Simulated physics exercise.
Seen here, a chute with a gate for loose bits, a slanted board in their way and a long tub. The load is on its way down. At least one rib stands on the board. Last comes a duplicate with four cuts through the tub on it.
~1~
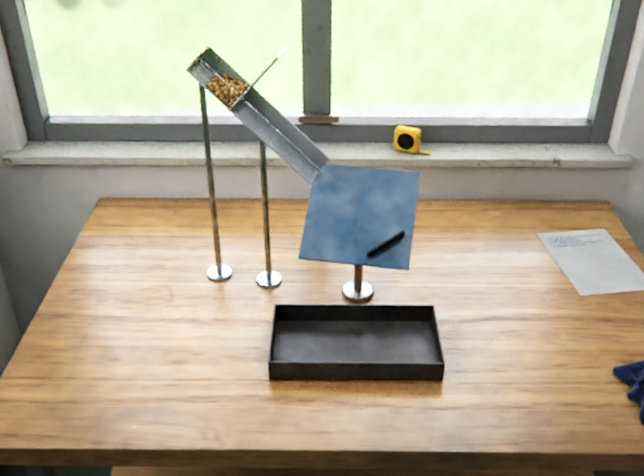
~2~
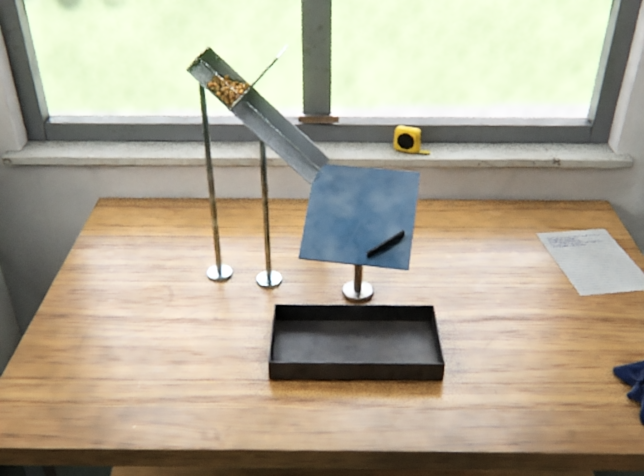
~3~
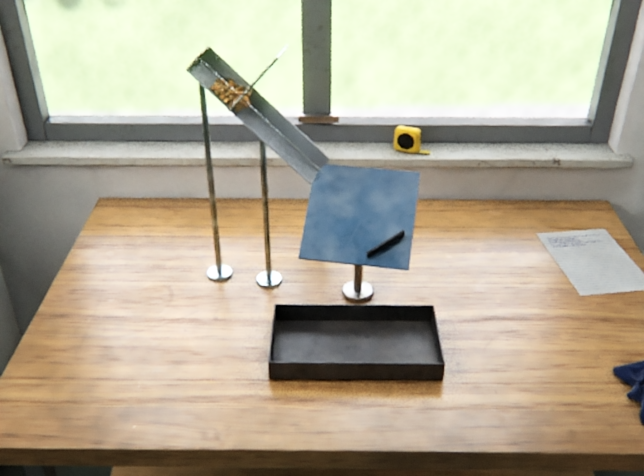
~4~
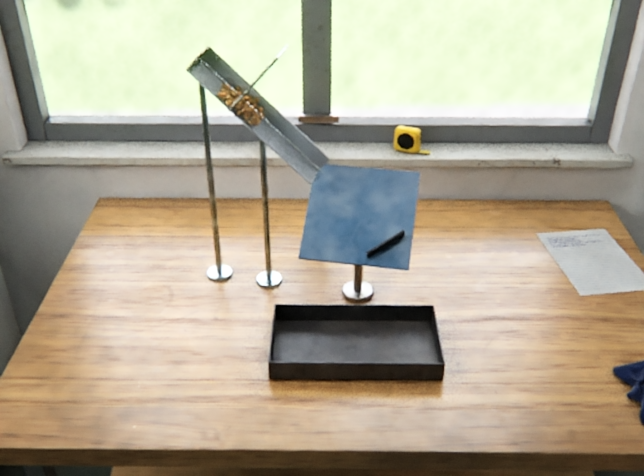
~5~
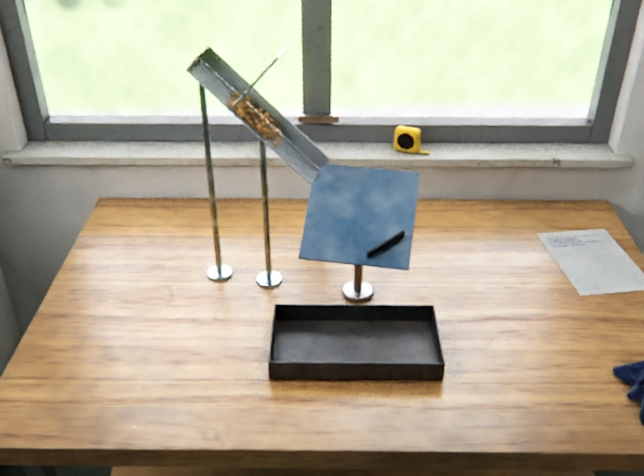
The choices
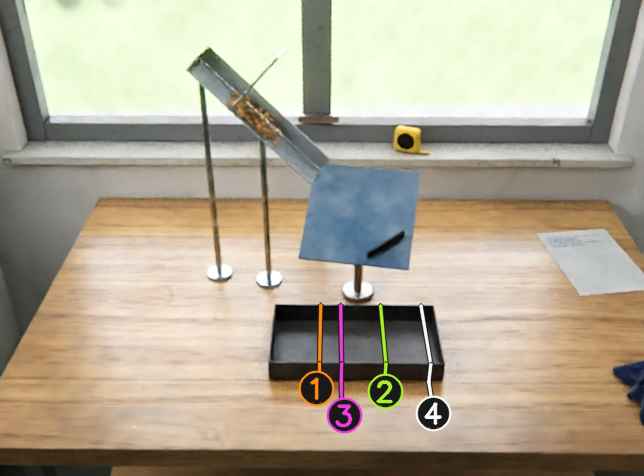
Metal chute above a slanted blue board and an empty dark tray, with small golden beads starting to slide downward to the right.
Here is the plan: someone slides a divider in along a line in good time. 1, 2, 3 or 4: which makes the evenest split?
3.
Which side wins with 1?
More lands on the right.
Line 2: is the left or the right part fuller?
More lands on the left.
On the marked copy, line 1 crosses the front rim at (319, 362); line 2 crosses the front rim at (385, 363); line 3 crosses the front rim at (341, 362); line 4 crosses the front rim at (430, 363).
If 1 is chosen, of what is caught, a small part on the left of the divider, nearly all on the right.
If 2 is chosen, of what is caught, nearly all on the left of the divider, a stray few on the right.
If 3 is chosen, of what is caught, about half on the left of the divider, about half on the right.
If 4 is chosen, of what is caught, all on the left of the divider, none on the right.
